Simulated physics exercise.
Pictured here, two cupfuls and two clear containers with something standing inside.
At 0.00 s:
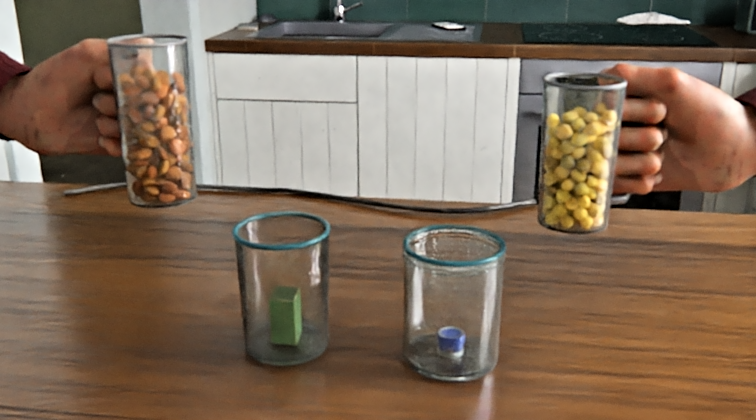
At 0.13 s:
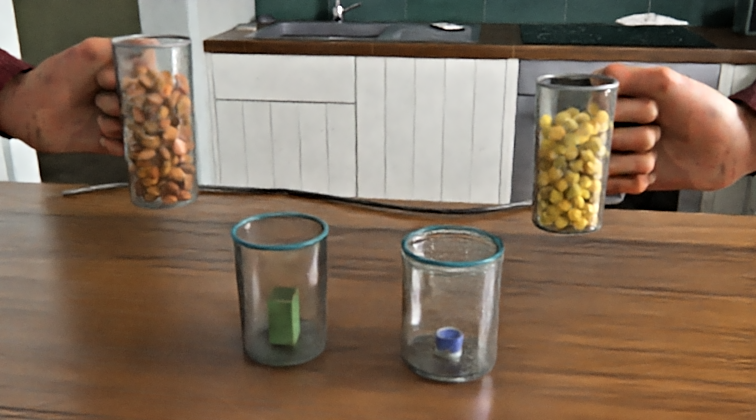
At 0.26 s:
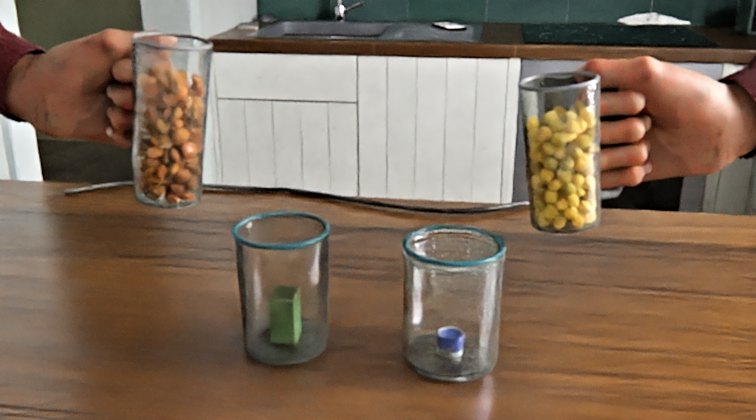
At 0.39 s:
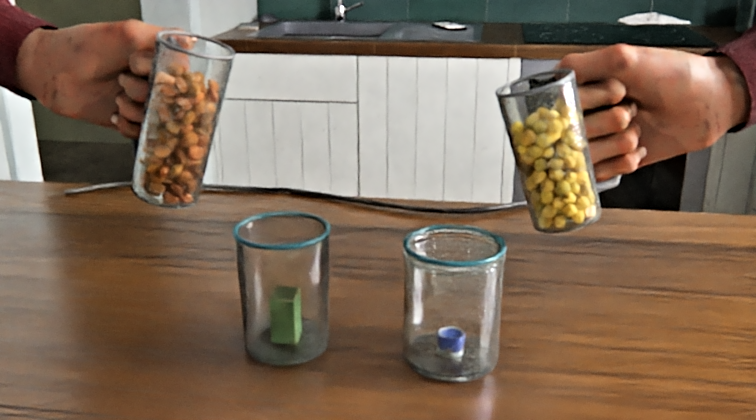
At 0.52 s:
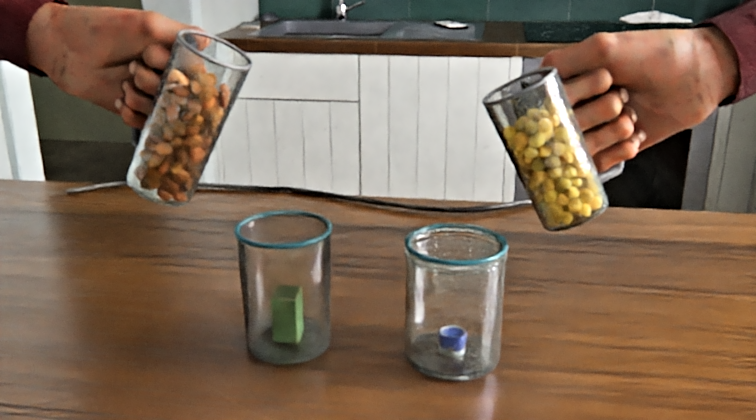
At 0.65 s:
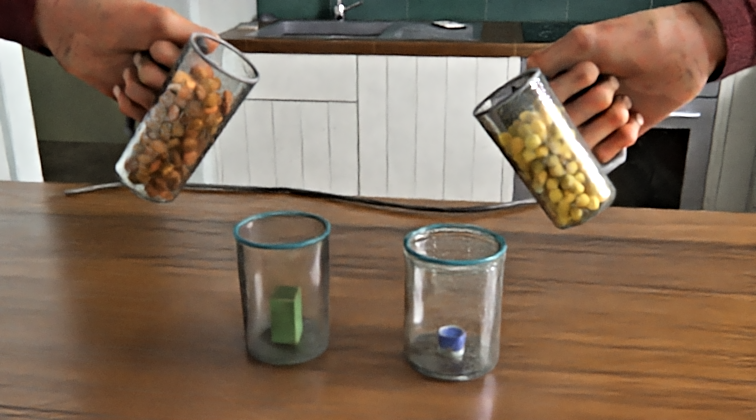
Two hands, one at each side, move clear cups of small pieces slightly inward over a brown wooden table, seen from the front in a kitchen with pale cabinets. The left cup holds orange-brown pieces and the right yellow ones, above two teal-rimmed glasses containing a green block at left and a small blue object at right. Upright at first, both cups steadily lean toward each other while the camera stays still.
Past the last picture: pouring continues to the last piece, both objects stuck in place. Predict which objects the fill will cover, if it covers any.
Covered or not: Left - covered; right - covered.
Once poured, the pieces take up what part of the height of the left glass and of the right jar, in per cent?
The left one ends up around 65 percent full and the right one around 45 percent.
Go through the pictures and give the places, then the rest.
The first picture shows small block in the left glass (286, 317), reaching about a third of the way up; left cup (156, 121), three quarters full of bits of cat kibble; small tin in the right jar (451, 340), a quarter of its height or less; right cup (578, 153), three quarters full of puffed corn balls.
The second picture shows left cup (159, 122), upright; right cup (571, 154), upright.
The third picture shows left cup (170, 121), tipped 7°; right cup (562, 153), tipped 7°.
The fourth picture shows left cup (180, 122), tipped 17°; right cup (551, 153), tipped 17°.
The fifth picture shows left cup (186, 121), tipped 27°; right cup (548, 151), tipped 27°.
The sixth picture shows small block in the left glass (287, 316); left cup (185, 122), tipped 36°; small tin in the right jar (452, 339); right cup (546, 151), tipped 36°.
By 0.97 s, left glass empty, all of its cupful still in the cup; right jar empty, all of its cupful still in the cup.
By 1.39 s, left glass empty, all of its cupful still in the cup; right jar empty, all of its cupful still in the cup.
By 1.83 s, left glass a quarter full, roughly two thirds of its cupful still in the cup; right jar nearly empty, roughly two thirds of its cupful still in the cup.
When it is over (2.6 s), left glass two thirds full (surface near (284, 268)), nothing beside it; right jar half full (surface near (453, 303)), nothing beside it; the left thing is covered; the right thing is covered.
